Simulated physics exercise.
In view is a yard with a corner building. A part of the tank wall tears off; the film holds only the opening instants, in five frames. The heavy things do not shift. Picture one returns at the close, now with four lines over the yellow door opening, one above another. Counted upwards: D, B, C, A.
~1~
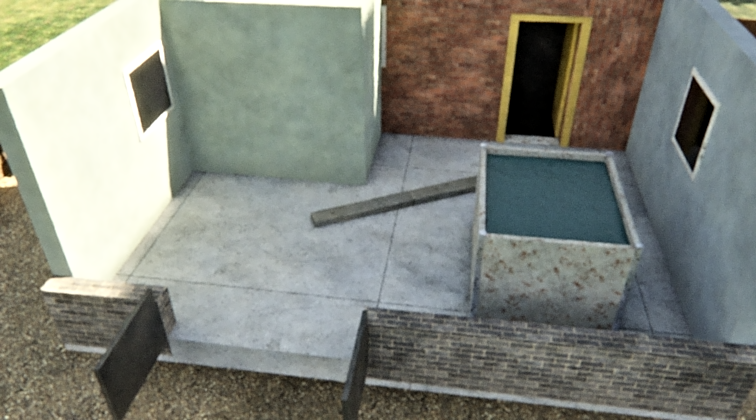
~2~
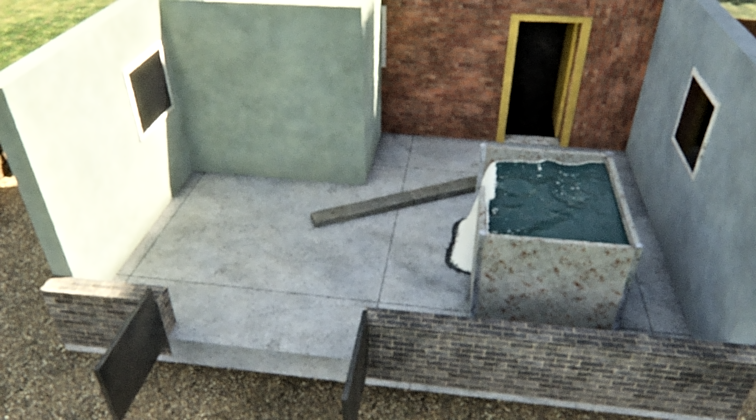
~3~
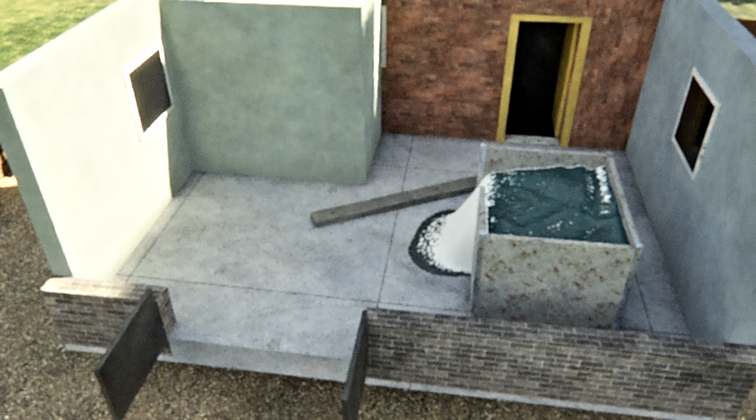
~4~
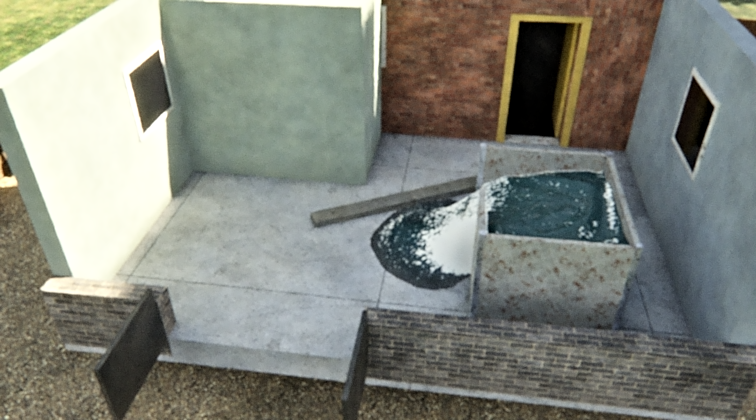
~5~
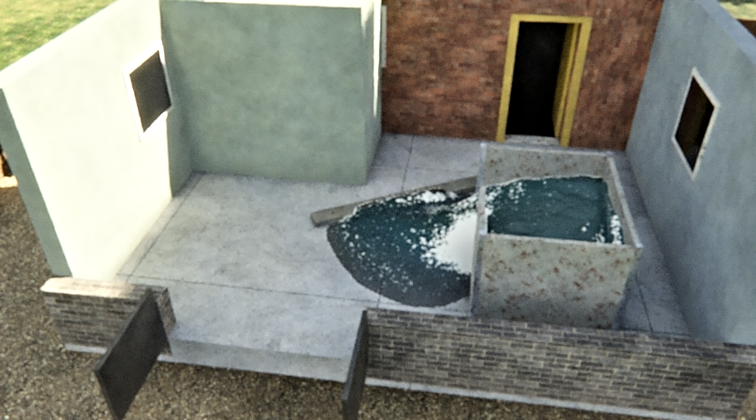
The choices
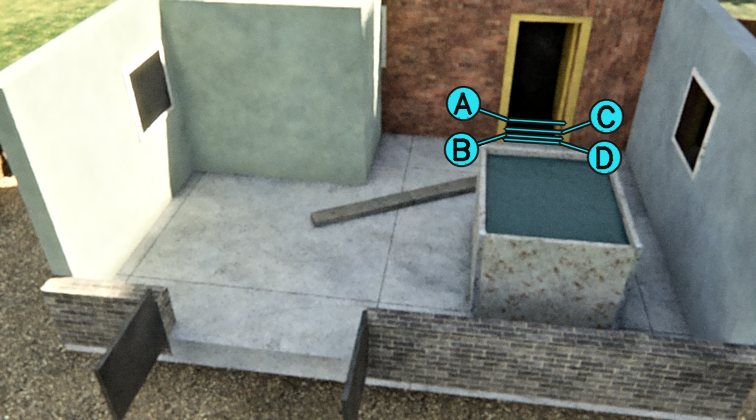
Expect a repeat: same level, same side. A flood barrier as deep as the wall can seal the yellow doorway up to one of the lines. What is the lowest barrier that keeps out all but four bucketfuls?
D will do.
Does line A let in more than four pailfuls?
No.
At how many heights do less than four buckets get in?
All of the four.
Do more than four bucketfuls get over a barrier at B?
No, that is safe.
In cyan, A at (535, 121); B at (533, 136); C at (534, 130); D at (532, 141); from the bottom up D, B, C, A.
With A, nothing gets over.
With B, nothing gets over.
With C, nothing gets over.
With D, a splash gets over, under a bucket.
